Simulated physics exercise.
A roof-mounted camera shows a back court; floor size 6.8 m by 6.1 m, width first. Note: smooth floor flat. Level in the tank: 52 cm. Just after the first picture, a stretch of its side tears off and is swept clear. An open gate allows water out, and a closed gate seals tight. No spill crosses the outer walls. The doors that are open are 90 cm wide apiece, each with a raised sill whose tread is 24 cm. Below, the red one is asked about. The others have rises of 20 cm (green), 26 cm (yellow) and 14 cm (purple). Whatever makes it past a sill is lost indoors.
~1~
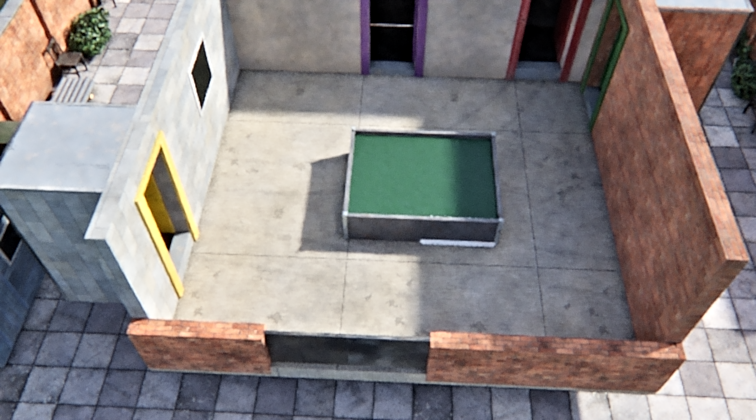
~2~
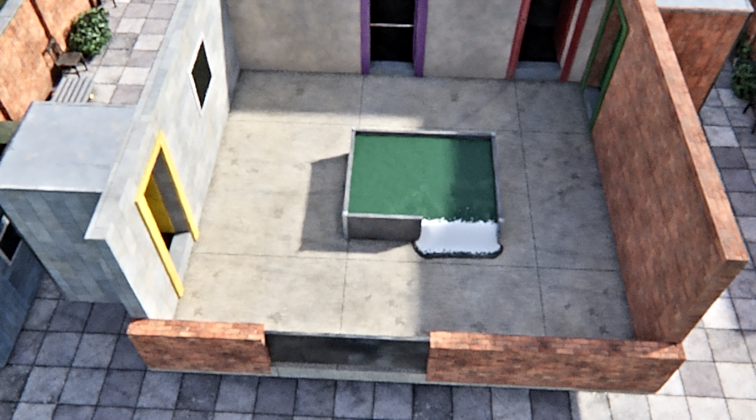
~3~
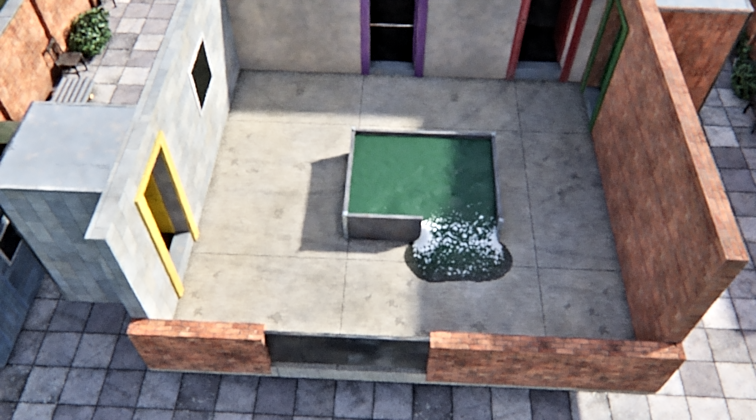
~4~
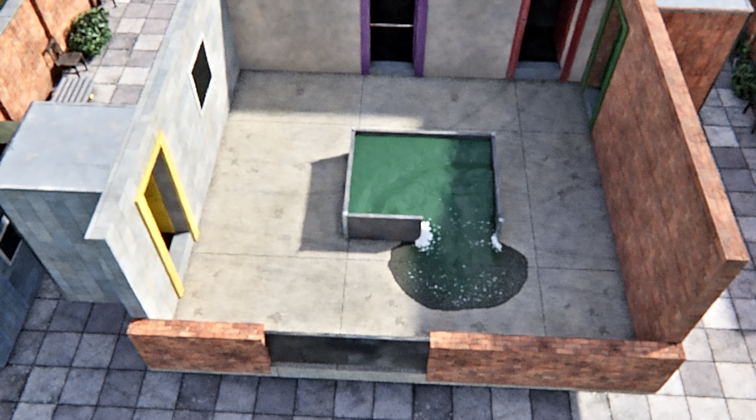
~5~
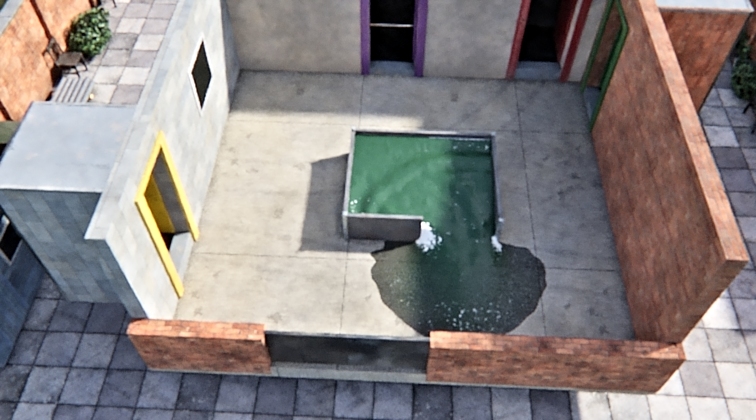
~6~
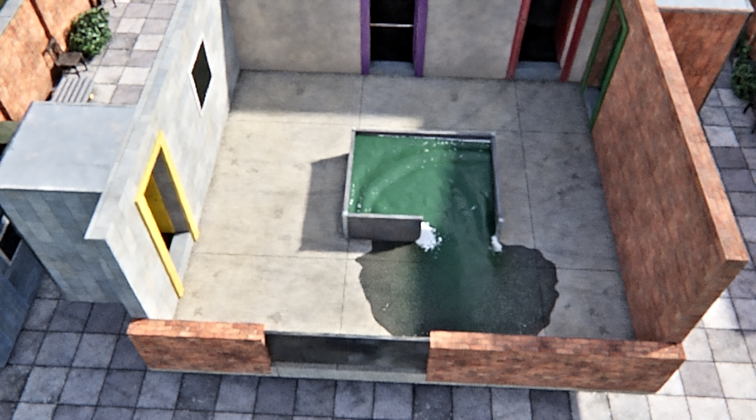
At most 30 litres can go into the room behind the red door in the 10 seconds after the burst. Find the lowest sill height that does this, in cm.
The lowest height is about 7.5 cm.
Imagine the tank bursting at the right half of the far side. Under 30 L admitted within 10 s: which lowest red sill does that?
You'd want it roughly 16 centimetres tall.
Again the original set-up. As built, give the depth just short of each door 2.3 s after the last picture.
Depths in cm: Green 0, yellow 2, red 0, purple 0.
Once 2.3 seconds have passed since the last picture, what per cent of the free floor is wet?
Near 35 per cent of the open floor.
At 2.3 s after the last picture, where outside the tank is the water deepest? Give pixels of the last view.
(634, 368).
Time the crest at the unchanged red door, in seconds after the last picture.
6.5 s.
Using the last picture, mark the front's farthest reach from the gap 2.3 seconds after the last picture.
In the last picture, around (167, 346).
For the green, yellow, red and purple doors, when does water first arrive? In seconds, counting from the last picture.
Reading them off: Green 3.2 s, then yellow 2.4 s, then red 3.8 s, then purple 5.5 s.
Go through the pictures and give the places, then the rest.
Still water, 52 cm deep, in the tank at (423, 176); the red door at (547, 38) is dry, in the first picture.
Water pours out at (458, 233) and has run 0.3 m, to (426, 253); about 10 cm deep outside, 52 cm at the back, in the second picture.
The gap is at (458, 235), the front 0.7 m out at (426, 276); the back of the tank holds 52 cm, in the third picture.
The front is at (430, 303), 1.2 m from the gap at (458, 235); 1.8 m2 of floor is wet, 52 cm left at the back, in the fourth picture.
The front is at a hidden place, 1.8 m from the gap at (458, 235); 3.0 m2 of floor is wet, 51 cm left at the back, in the fifth picture.
Water pours out at (458, 235) and has run 2.1 m, to a hidden place; about 5 cm deep outside, 46 cm at the back; the red door at (547, 38), 4.3 m from the gap, is still 4.2 m from the nearest water, in the sixth picture.
Then, 0.7 s after the last picture water covers 15 % of the floor, deepest (32 cm) near (474, 246); it has not reached the red door.
Then, 2.3 s after the last picture water covers 35 % of the floor, deepest (32 cm) near (634, 368); it has not reached the red door.
Then, 9.3 s after the last picture water covers 95 % of the floor, deepest (9 cm) near (558, 145); 8 cm at the red door, 0 litres in over its 26 cm sill.
At the red door as built, the water peaked near 12 cm, 6.3 s after the last picture.
Run again over the same 10 s with other heights there, 45 litres in over 6.5 cm, 12 litres over 9 cm. The limit of 30 litres is kept from about 7.5 cm up.
